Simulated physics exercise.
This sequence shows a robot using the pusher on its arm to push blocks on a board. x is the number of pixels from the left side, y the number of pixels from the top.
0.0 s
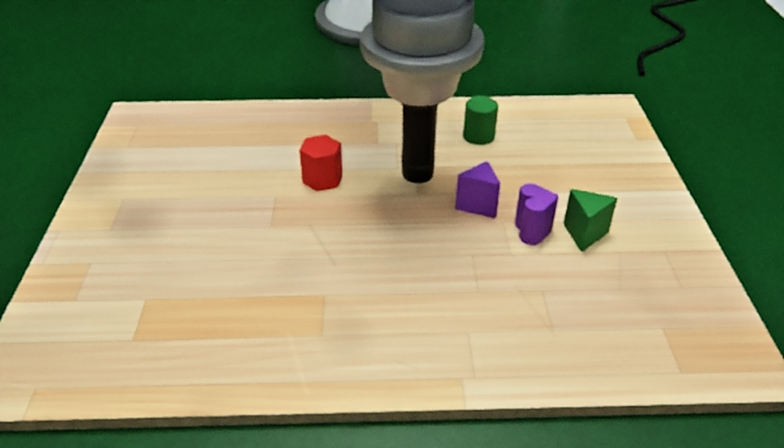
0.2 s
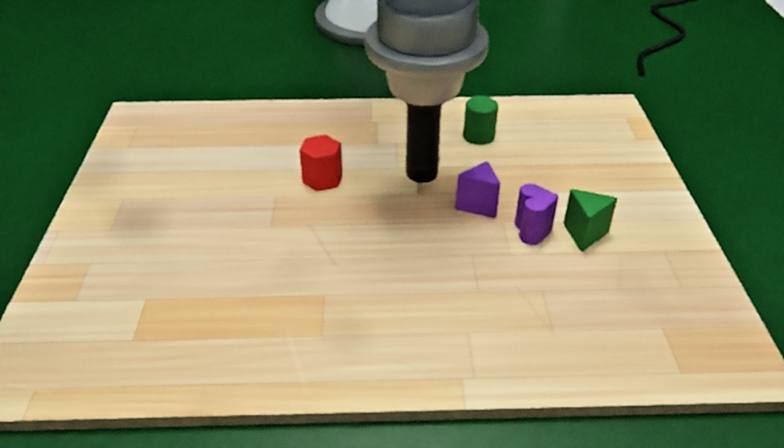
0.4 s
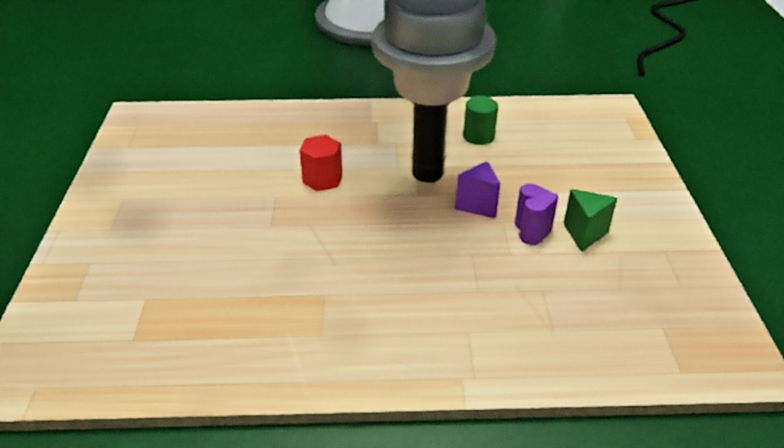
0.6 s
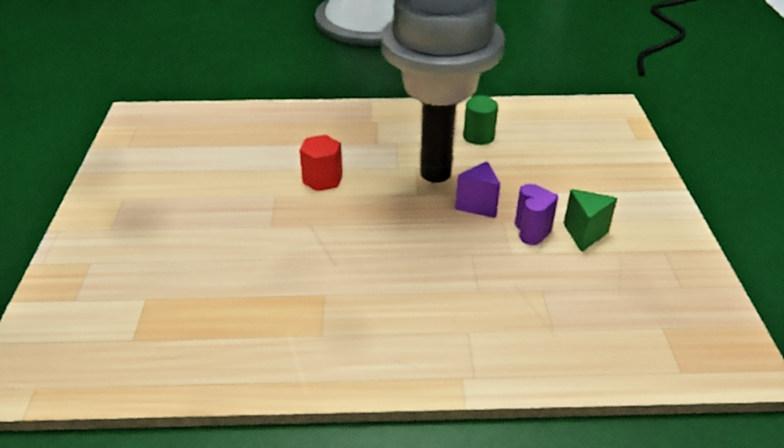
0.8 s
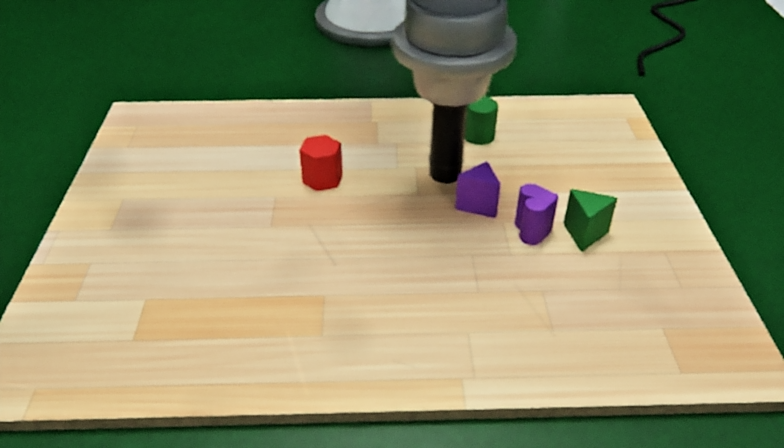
Robot arm's black pusher sliding slowly right across a wooden board toward a purple triangular block, while all the blocks stay still.
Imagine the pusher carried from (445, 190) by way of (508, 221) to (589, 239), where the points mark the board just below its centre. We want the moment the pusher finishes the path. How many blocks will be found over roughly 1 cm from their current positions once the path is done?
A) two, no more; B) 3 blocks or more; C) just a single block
My answer is option B.
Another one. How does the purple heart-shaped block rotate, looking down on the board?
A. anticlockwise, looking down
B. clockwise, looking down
The correct letter is B.
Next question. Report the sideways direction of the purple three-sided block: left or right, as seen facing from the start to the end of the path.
Moves left.
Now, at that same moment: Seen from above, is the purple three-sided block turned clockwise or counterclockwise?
It goes round opposite to clock hands.
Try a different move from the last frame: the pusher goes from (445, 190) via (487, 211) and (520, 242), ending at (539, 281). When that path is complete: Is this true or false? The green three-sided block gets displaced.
That statement is accurate.
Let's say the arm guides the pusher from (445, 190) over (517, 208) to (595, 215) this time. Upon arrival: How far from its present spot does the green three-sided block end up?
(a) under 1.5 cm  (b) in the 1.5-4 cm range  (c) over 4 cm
The one that fits is a, under 1.5 cm.
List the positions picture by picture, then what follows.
Pusher's lower end (418, 175); purple three-sided block (482, 172); purple heart-shaped block (538, 196); green three-sided block (593, 200), in the first picture.
Pusher (422, 175); blocks still, in the second picture.
Pusher (428, 174); blocks still, in the third picture.
Pusher (436, 174); blocks still, in the fourth picture.
Pusher (446, 175); purple three-sided block (482, 172); purple heart-shaped block (538, 196); green three-sided block (593, 200), in the fifth picture.
What follows on the original path. One third of the way, pusher (485, 198); purple three-sided block (519, 184), turned 50° anticlockwise; purple heart-shaped block (550, 198), turned 35° clockwise.
Two thirds of the way, pusher (539, 212); purple three-sided block (574, 192), turned 50° anticlockwise; purple heart-shaped block (589, 210), turned 65° clockwise; green three-sided block (622, 207).
At the end, pusher (593, 223); purple three-sided block (627, 198), turned 65° anticlockwise; purple heart-shaped block (624, 225), turned 90° clockwise; green three-sided block (660, 218), turned 20° clockwise.
